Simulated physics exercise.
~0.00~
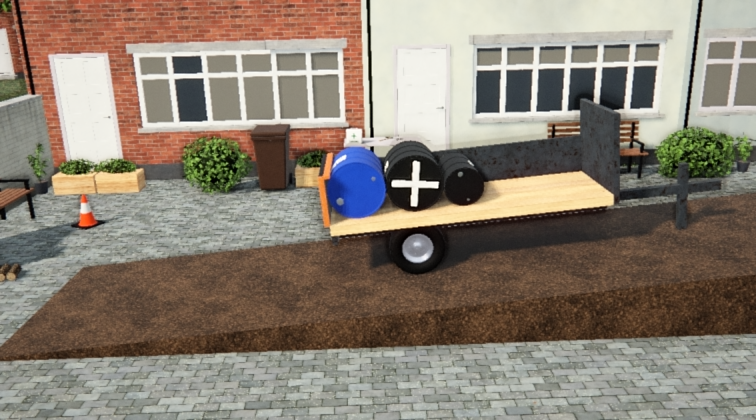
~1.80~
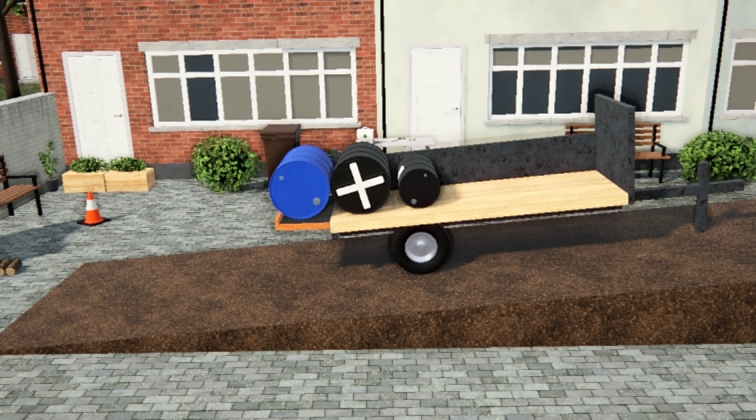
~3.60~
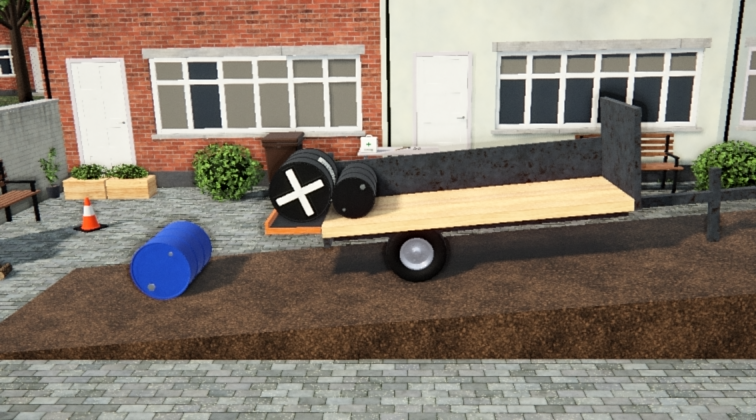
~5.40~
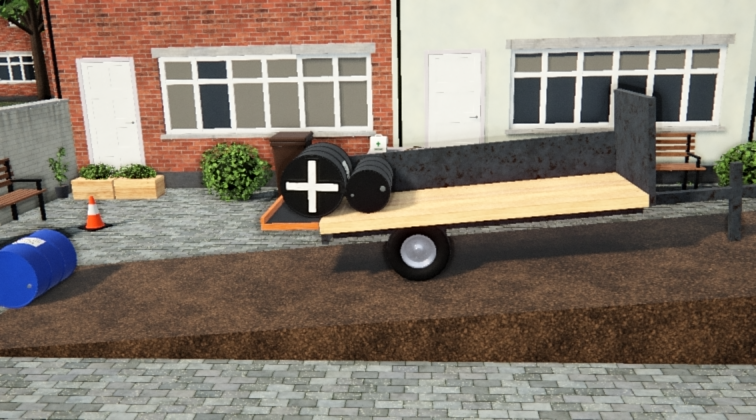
Blue drum rolling left off a sloping trailer's lowered orange gate onto the dirt, while two black drums stay aboard.
